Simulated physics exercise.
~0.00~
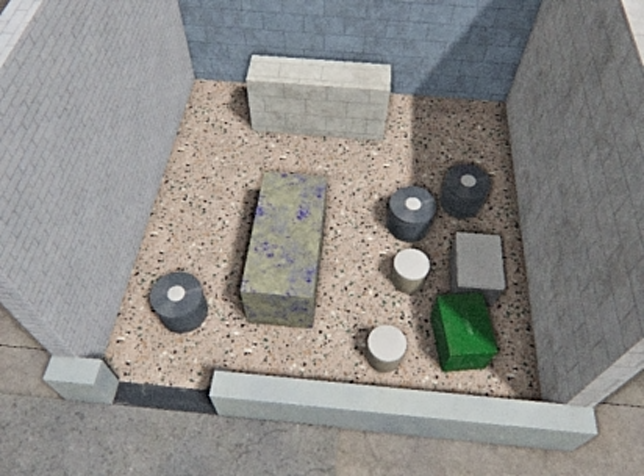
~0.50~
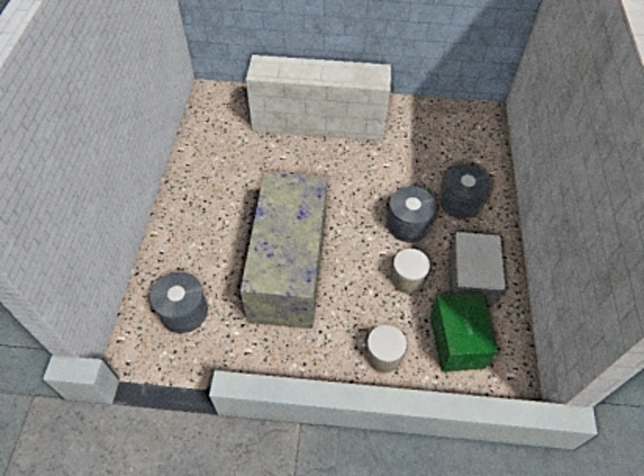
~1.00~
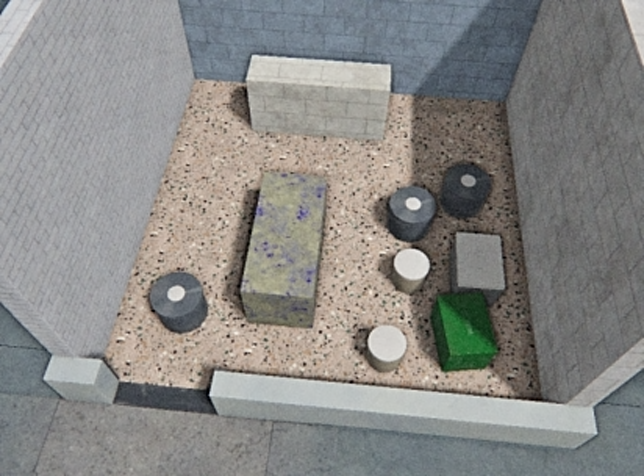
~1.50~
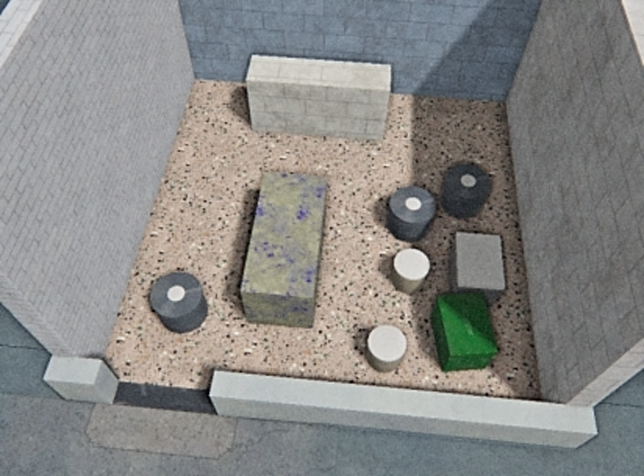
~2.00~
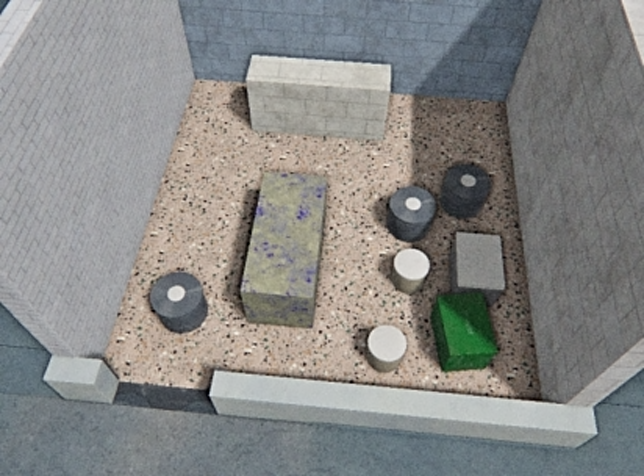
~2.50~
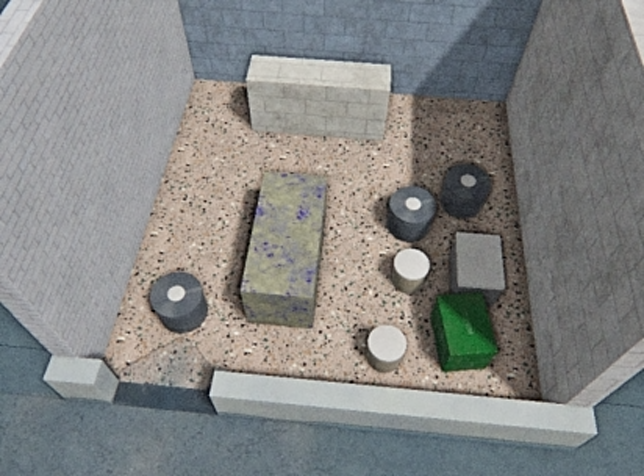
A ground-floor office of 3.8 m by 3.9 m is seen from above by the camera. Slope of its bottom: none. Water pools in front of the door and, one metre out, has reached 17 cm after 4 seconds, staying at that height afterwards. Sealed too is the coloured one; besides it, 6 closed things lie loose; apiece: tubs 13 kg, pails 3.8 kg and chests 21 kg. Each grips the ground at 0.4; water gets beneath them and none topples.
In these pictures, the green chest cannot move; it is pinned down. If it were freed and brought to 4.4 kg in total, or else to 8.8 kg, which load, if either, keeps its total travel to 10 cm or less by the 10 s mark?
4.4 kg already suffices.
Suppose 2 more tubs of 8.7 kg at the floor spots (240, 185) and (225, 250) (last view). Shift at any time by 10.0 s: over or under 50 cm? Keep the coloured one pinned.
Order as asked: Goes beyond / goes beyond.
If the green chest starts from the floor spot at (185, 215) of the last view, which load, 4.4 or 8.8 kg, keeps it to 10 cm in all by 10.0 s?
Neither is enough.
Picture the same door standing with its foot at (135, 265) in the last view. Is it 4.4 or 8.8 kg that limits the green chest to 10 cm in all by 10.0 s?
In that case neither weight holds it.
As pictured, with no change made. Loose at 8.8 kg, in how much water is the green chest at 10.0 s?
2 cm, roughly.
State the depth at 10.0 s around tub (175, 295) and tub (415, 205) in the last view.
I'd put it at 12 cm and 3 cm respectively.
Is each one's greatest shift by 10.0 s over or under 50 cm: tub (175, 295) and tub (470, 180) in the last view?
In turn: Beyond, below.
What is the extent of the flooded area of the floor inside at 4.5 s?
About 3.5 m2.
After 3.5 s the green chest would be 0 cm from its start with 4.4 kg and 0 cm from its start with 8.8 kg; 0 cm of water round it then.
After 4.5 s the green chest would be 0 cm from its start with 4.4 kg and 0 cm from its start with 8.8 kg; 0 cm of water round it then.
After 7.0 s the green chest would be 0 cm from its start with 4.4 kg and 0 cm from its start with 8.8 kg; 1 cm of water round it then.
After 10.0 s the green chest would be 0 cm from its start with 4.4 kg and 0 cm from its start with 8.8 kg; 2 cm of water round it then.
